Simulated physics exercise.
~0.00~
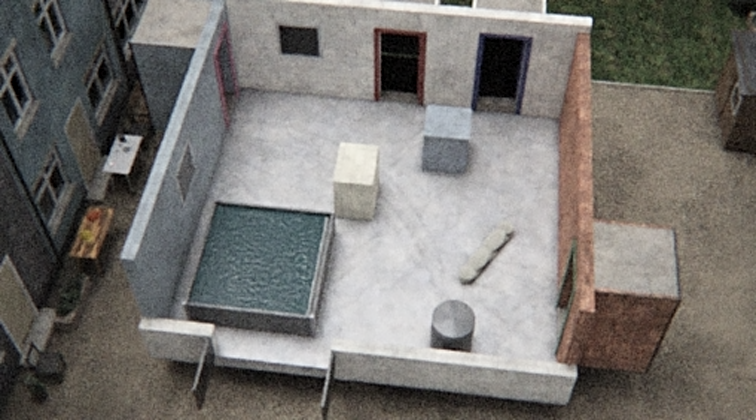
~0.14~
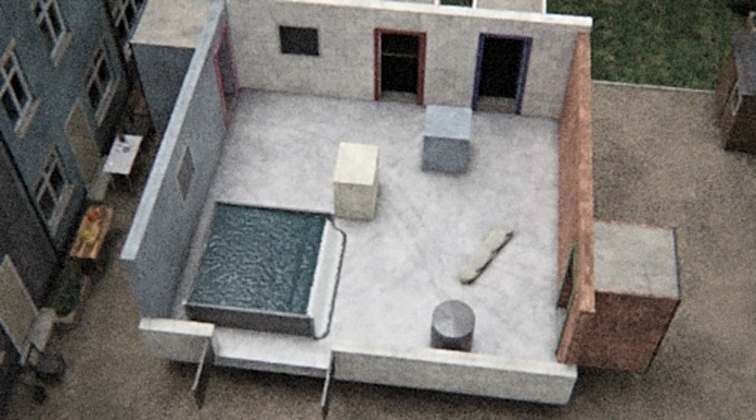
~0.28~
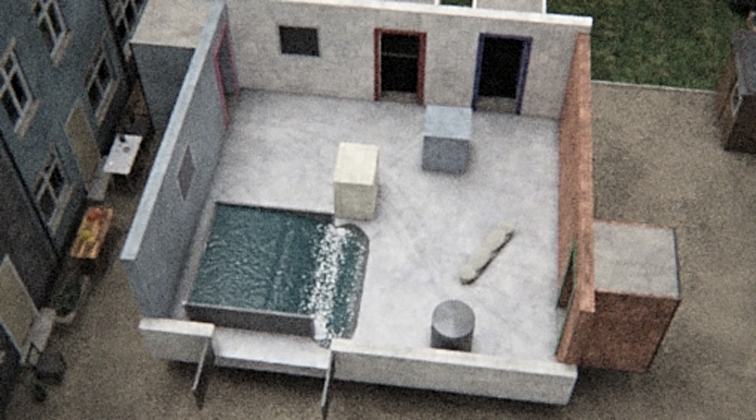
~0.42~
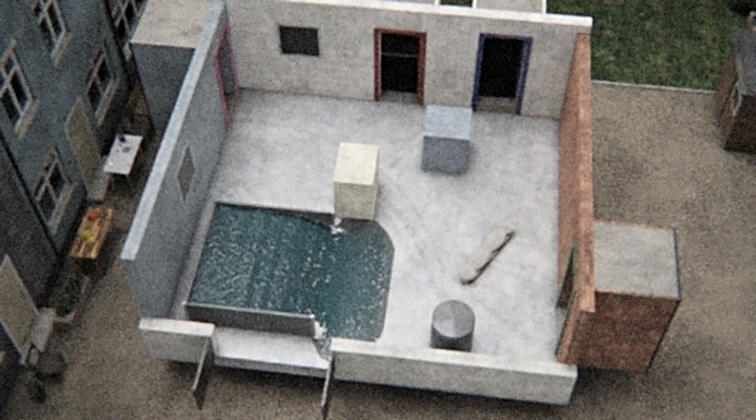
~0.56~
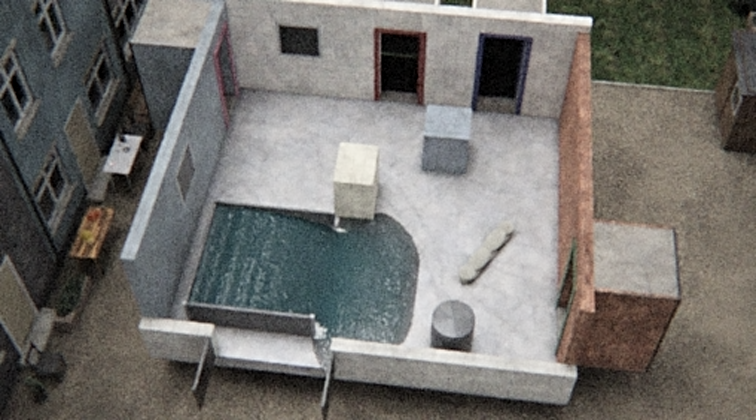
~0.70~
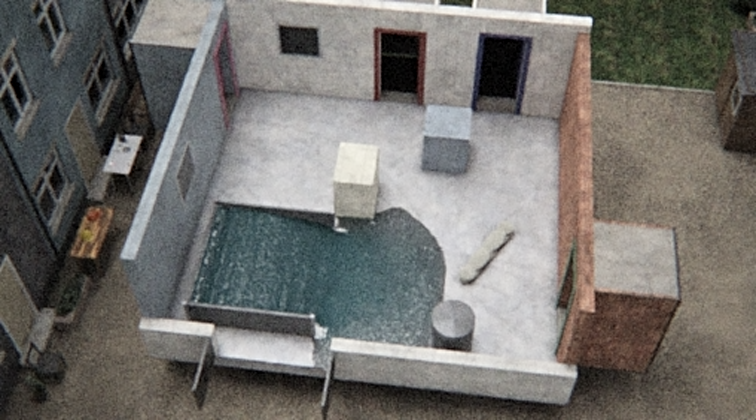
Water burst out through the right side of a tank in a walled yard and spread rightward across the pale floor, passing a cream block and reaching a grey cylinder, while the blocks stayed put.
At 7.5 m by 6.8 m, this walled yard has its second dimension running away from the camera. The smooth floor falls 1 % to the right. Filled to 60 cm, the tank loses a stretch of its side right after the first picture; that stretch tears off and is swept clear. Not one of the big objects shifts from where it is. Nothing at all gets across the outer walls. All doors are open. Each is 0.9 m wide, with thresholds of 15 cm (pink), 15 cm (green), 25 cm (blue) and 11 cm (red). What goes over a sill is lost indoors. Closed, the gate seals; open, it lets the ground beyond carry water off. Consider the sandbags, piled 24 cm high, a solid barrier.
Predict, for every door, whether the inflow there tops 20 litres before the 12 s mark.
Prediction: At the pink door it falls short of 20 litres; at the green door it tops 20 litres; at the blue door it falls short of 20 litres; at the red door it falls short of 20 litres.
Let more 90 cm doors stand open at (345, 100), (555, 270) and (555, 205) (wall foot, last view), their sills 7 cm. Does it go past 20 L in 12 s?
Result in order - not enough, more than that, more than that.
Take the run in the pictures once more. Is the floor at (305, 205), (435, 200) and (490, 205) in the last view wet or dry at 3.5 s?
First spot not yet wet, second submerged, third submerged.
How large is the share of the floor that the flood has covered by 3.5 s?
Close to 50 in a hundred parts are wet.
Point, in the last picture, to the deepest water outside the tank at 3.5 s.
Look at roughly (557, 122).
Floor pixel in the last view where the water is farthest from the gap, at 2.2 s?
Somewhere near pixel (556, 176).
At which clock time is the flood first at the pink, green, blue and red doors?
The front reaches pink at 7.0 s, green at 1.3 s, blue at 3.4 s, red at 4.5 s.
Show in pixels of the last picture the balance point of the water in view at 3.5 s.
Centre: Approx. (428, 270) px.
After 1.4 s water covers 30 % of the floor and is deepest (32 cm) near (431, 335); pink door not reached, green door 8 cm at the sill, 0 L in, blue door not reached, red door not reached.
After 2.2 s water covers 45 % of the floor and is deepest (40 cm) near (409, 358); pink door not reached, green door 30 cm at the sill, 44 L in, blue door not reached, red door not reached.
After 3.5 s water covers 50 % of the floor and is deepest (36 cm) near (557, 122); pink door not reached, green door 28 cm at the sill, 150 L in, blue door 4 cm at the sill, 0 L in, red door not reached.
After 7.0 s water covers 80 % of the floor and is deepest (20 cm) near (556, 195); pink door 3 cm at the sill, 0 L in, green door 9 cm at the sill, 208 L in, blue door 17 cm at the sill, 0 L in, red door 7 cm at the sill, 0 L in.
After 12.0 s water covers 95 % of the floor and is deepest (13 cm) near (553, 383); pink door 9 cm at the sill, 0 L in, green door 9 cm at the sill, 208 L in, blue door 9 cm at the sill, 0 L in, red door 5 cm at the sill, 0 L in.
